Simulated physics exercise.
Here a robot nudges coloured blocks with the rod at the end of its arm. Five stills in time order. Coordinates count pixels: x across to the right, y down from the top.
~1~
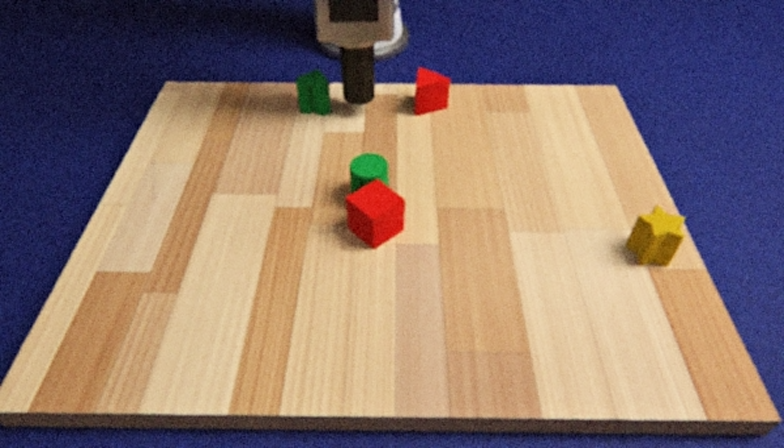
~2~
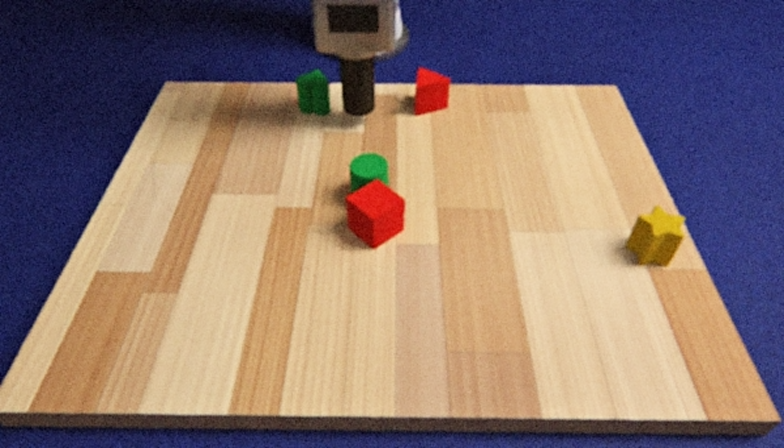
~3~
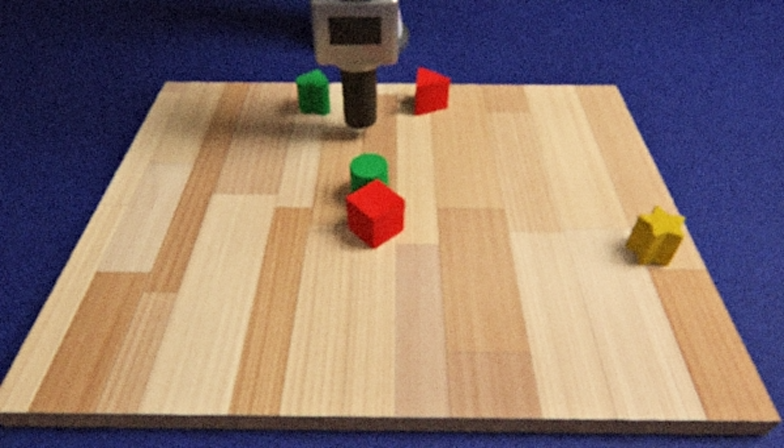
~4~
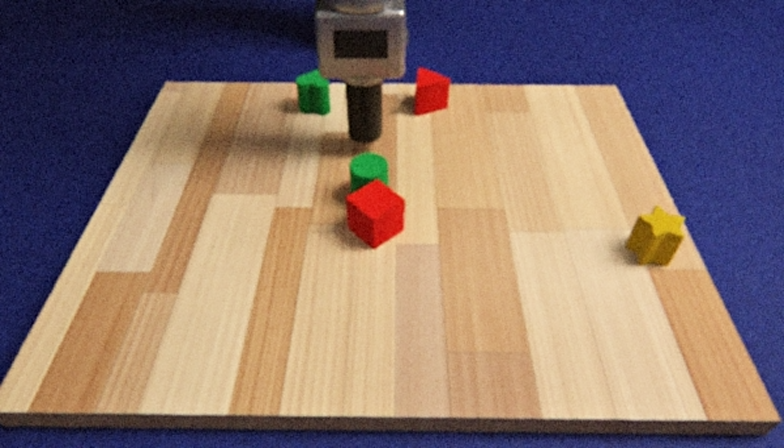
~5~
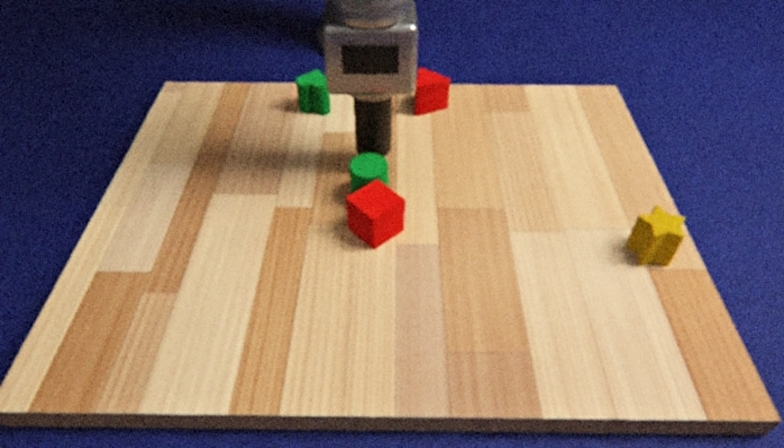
The footage shows a robot arm moving its dark rod forward from between a green block and a red block at the back of a wooden board toward a green cylinder behind a red block, while the blocks stay still.
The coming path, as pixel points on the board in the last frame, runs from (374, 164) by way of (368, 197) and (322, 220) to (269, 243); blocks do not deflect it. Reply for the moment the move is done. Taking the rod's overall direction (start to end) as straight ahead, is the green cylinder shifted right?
No, that is not what happens.
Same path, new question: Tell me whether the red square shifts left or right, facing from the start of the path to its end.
Sideways, to the left.
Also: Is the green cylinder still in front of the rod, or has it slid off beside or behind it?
By then it is beside or behind the rod.
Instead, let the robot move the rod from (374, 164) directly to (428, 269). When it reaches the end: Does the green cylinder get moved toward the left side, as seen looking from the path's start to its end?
I'd say no.
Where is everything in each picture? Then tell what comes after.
In the first frame, lower end of the rod at (359, 97), tops of blocks, green cylinder at (369, 164), red square at (375, 198).
In the second frame, rod at (359, 108), blocks as before.
In the third frame, rod at (361, 121), blocks as before.
In the fourth frame, rod at (365, 134), blocks as before.
In the fifth frame, rod at (374, 150), green cylinder at (369, 164), red square at (375, 198).
On the path given first. One third of the way, rod at (367, 183); green cylinder at (371, 193); red square at (381, 223), turned 30° clockwise.
Two thirds of the way, rod at (319, 206); green cylinder at (355, 206); red square at (385, 232), turned 25° clockwise.
At the end, rod at (266, 229); green cylinder at (355, 206); red square at (385, 232), turned 25° clockwise.
